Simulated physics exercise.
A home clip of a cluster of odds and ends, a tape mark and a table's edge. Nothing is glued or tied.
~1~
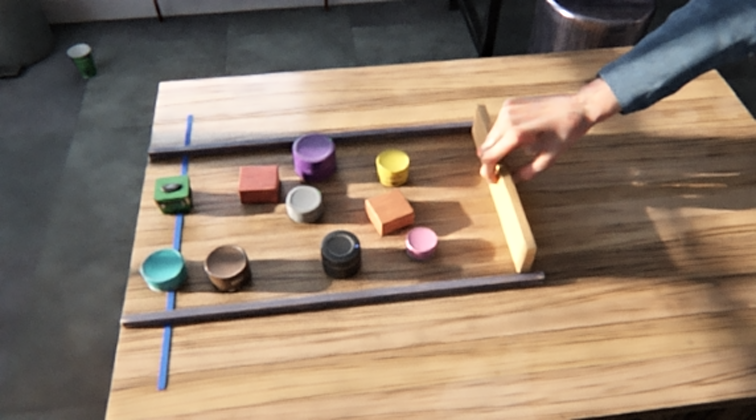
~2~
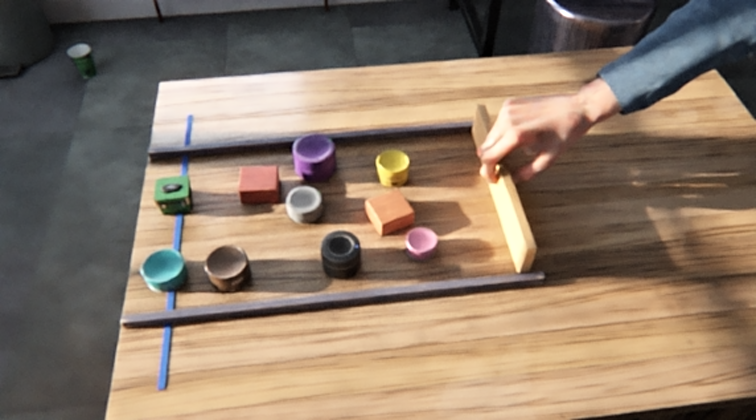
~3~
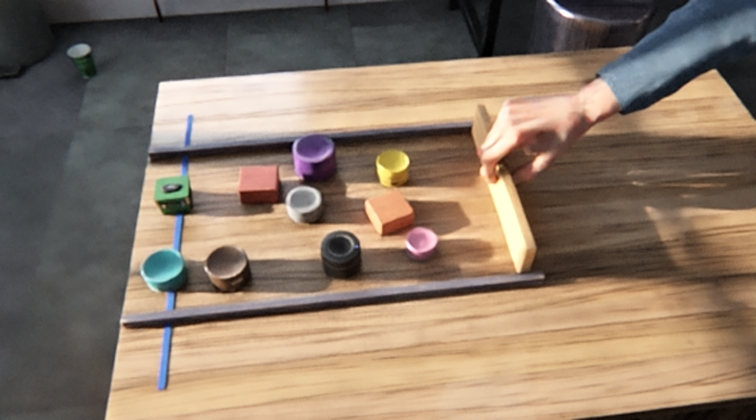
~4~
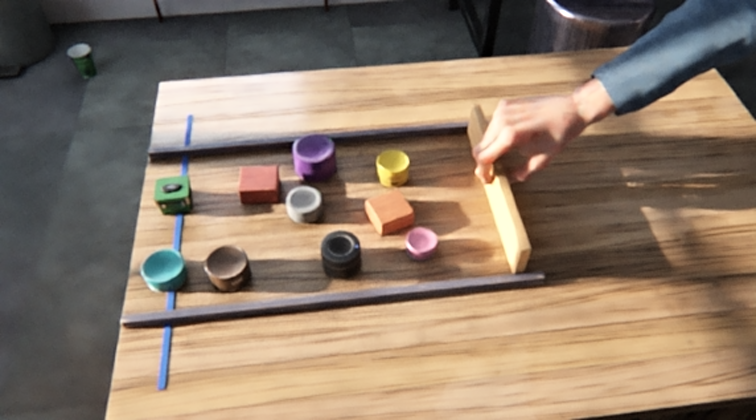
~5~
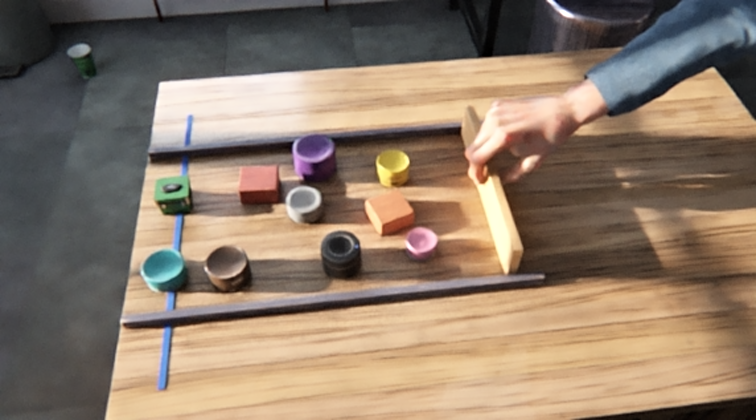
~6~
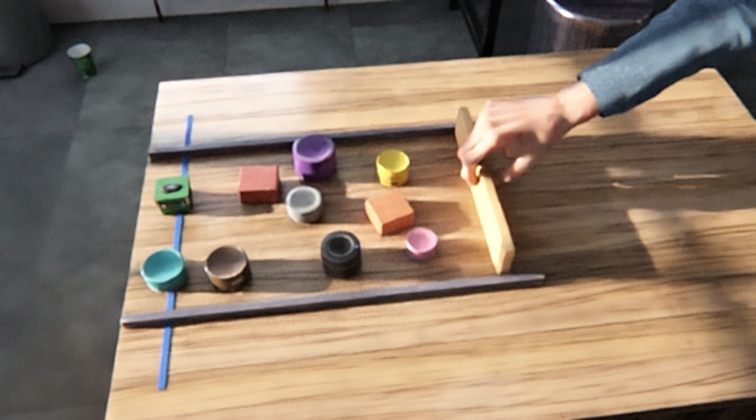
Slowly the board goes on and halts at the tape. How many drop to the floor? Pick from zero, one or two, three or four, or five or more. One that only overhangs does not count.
Outcome: The number that fall off is five or more.
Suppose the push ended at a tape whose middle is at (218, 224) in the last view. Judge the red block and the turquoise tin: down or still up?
The red block survives, the turquoise tin comes down.
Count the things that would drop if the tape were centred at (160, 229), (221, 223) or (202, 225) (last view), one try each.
It would be 5, 1 and 2.
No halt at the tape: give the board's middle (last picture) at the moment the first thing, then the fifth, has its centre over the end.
First at (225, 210), next at (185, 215).
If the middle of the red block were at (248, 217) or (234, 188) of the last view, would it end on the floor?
In that order, it goes over; comes down.
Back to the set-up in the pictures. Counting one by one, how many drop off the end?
In all, 5 of them.
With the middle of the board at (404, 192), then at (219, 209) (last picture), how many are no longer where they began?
First 3, then 10.
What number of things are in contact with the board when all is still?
It touches 5.
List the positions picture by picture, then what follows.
Turquoise tin (165, 270); green case (174, 195); brown tub (229, 268); board (501, 183); tape (178, 227), in the first picture.
Green case (174, 195); pink pot (421, 245), in the second picture.
Brown tub (229, 268); black lid (341, 255), in the third picture.
Turquoise tin (165, 271); yellow tub (393, 168), in the fourth picture.
Green case (174, 195); red block (260, 185), in the fifth picture.
Turquoise tin (165, 271); green case (174, 195); brown tub (229, 268); board (482, 185); tape (178, 227), in the sixth picture.
Early on, none off yet; turquoise tin at rest near (165, 271); green case at rest near (174, 195); brown tub at rest near (229, 268).
Finally, the number that fall off is five or more; lost, grey lid, red block, brown tub, green case and turquoise tin.
